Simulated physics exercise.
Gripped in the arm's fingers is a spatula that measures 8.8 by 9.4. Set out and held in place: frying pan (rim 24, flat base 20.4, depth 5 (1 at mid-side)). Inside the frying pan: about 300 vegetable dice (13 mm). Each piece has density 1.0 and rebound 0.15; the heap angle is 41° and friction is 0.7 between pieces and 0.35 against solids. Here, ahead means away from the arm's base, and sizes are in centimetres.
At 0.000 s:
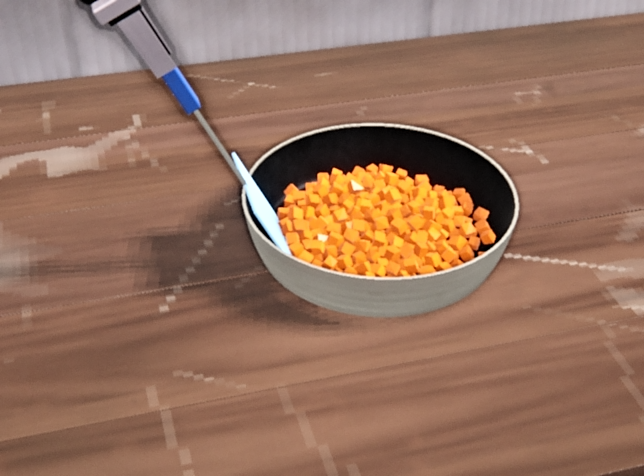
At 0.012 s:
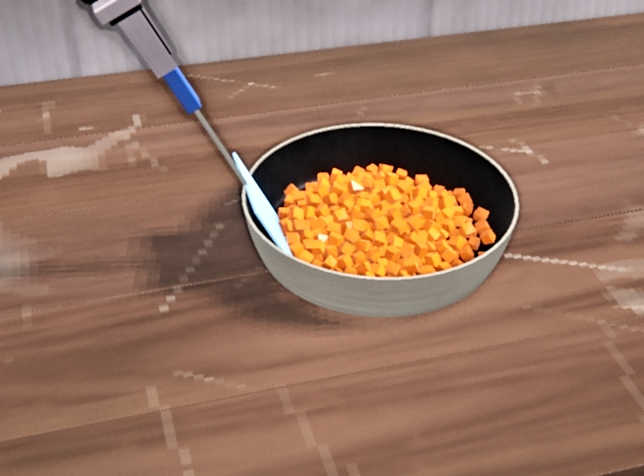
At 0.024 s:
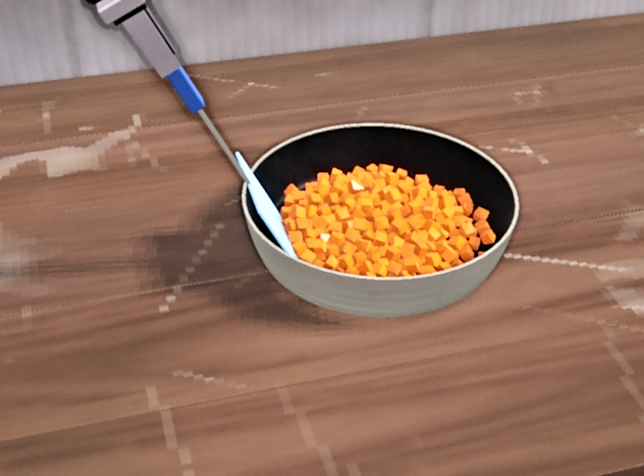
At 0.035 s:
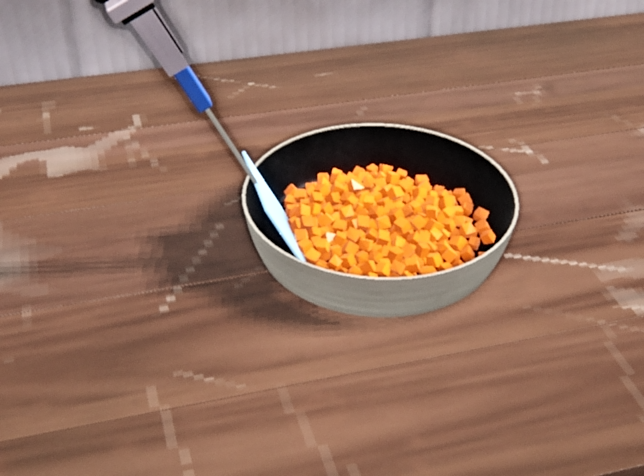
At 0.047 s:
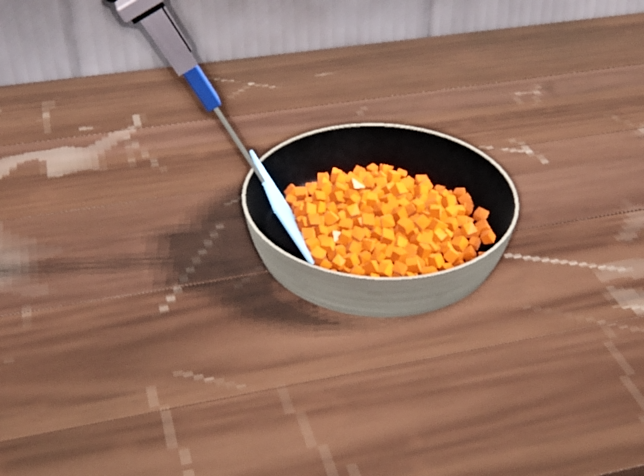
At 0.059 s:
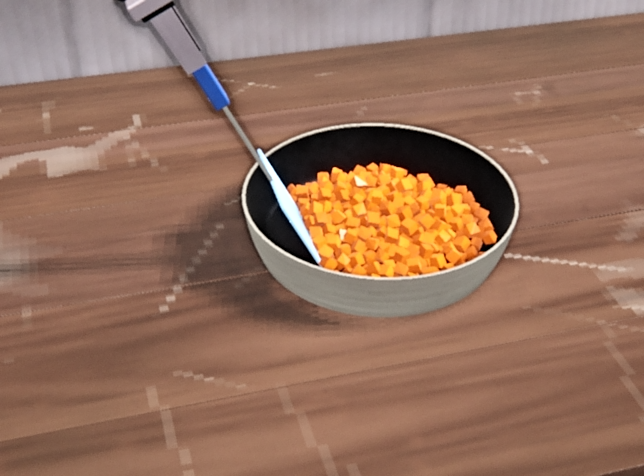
A robot arm's pale blue spatula, on a grey shaft with a blue collar, slides slowly a short way rightward along the inside left of a frying pan, nudging the nearest orange cubes slightly. The pan, dark inside and grey-green outside, sits still on a brown wooden surface before a pale grey wall. The fixed view looks down at an angle, and most of the heaped cubes barely shift.
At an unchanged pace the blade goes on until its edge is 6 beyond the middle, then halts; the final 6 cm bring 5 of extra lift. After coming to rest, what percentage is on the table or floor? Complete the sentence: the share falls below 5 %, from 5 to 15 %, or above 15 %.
The share falls from 5 to 15 %.
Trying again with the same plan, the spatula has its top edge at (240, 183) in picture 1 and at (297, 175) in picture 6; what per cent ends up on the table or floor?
About 25 per cent.
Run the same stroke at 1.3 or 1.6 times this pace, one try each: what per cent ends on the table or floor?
10 and 15 %.
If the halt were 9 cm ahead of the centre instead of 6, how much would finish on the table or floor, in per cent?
Estimate: Approx. 25 %.
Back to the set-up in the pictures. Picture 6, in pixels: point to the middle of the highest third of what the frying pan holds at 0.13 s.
I'd put it close to (428, 205) in the last picture.
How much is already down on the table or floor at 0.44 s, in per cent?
Estimate: About 8 percent.
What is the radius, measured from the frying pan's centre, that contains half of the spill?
It's around 18 cm.
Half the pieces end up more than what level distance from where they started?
Some 5 cm.
After 0.13 s, sloping 64°, highest piece 6 above the table; 305 in the frying pan.
After 0.21 s, sloping 64°, highest piece 7 above the table; 305 in the frying pan.
After 0.44 s, sloping 64°, highest piece 6 above the table; 281 in the frying pan, 22 on the table or floor, 2 on the blade or in flight.
After 1.49 s, sloping 64°, highest piece 6 above the table; 281 in the frying pan, 24 on the table or floor.
At rest, 281 in the frying pan, 24 on the table or floor. That is 8 % on the table or floor.
